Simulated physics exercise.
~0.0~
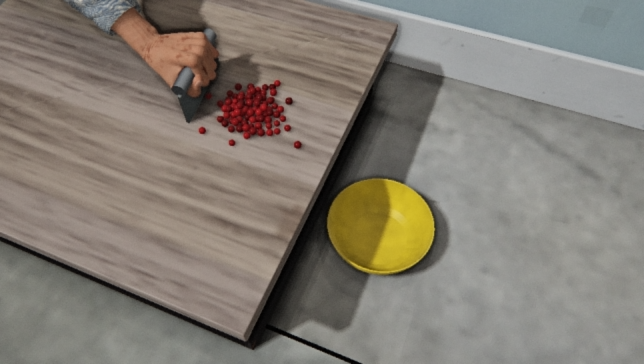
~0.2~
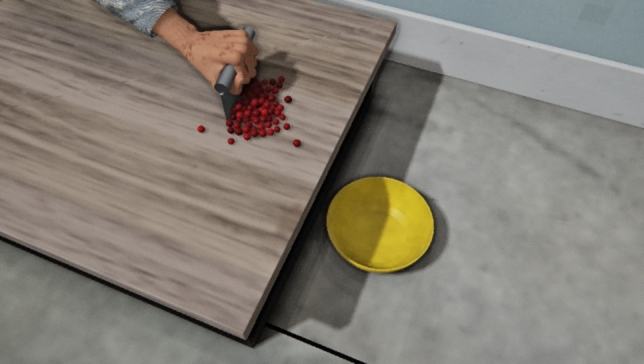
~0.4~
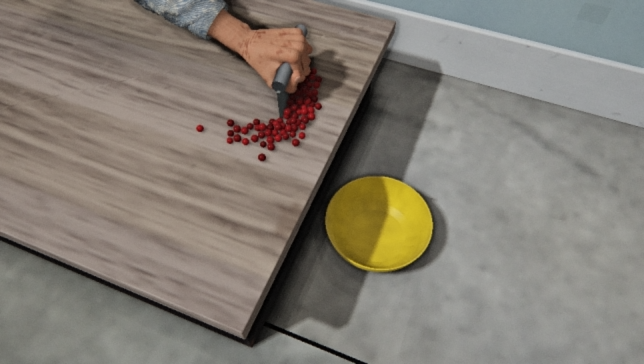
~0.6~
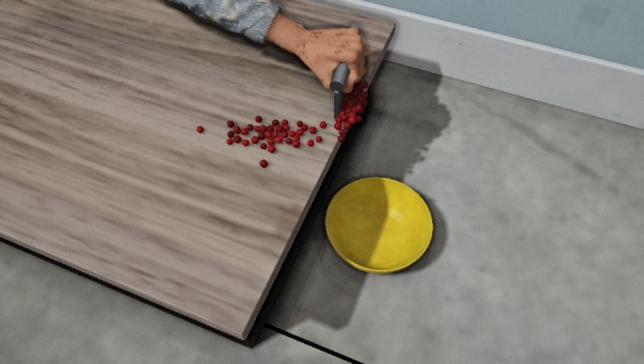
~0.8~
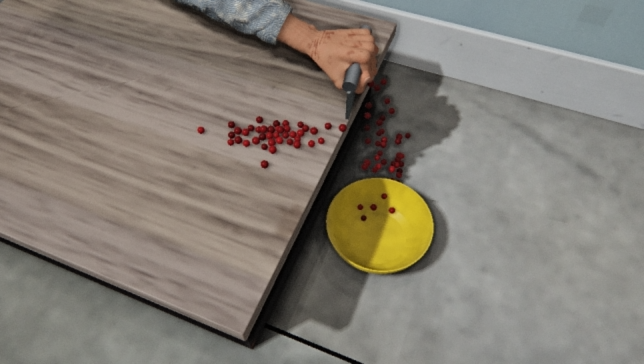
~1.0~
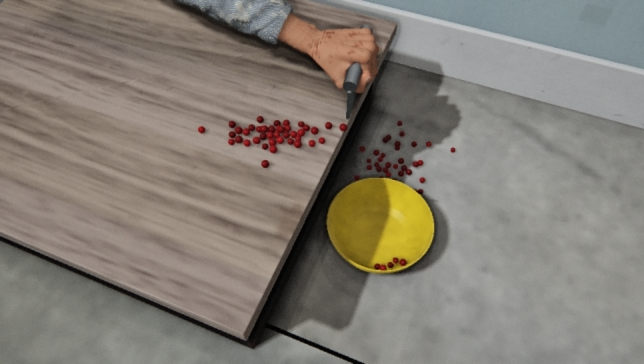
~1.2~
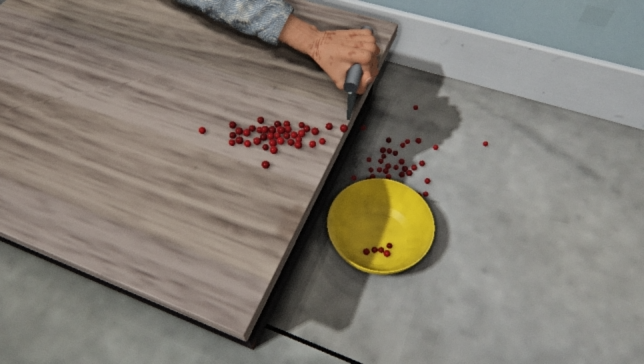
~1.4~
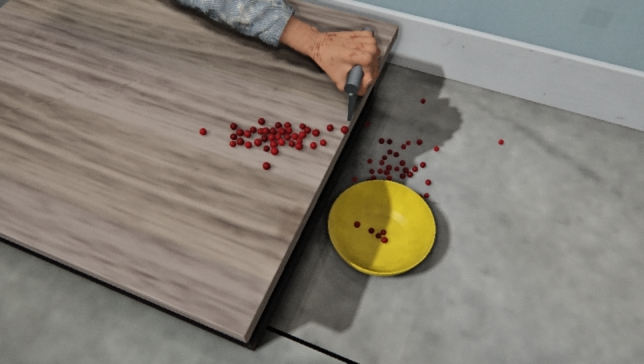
A hand scrapes red berries off a board's edge, most missing the yellow bowl below.
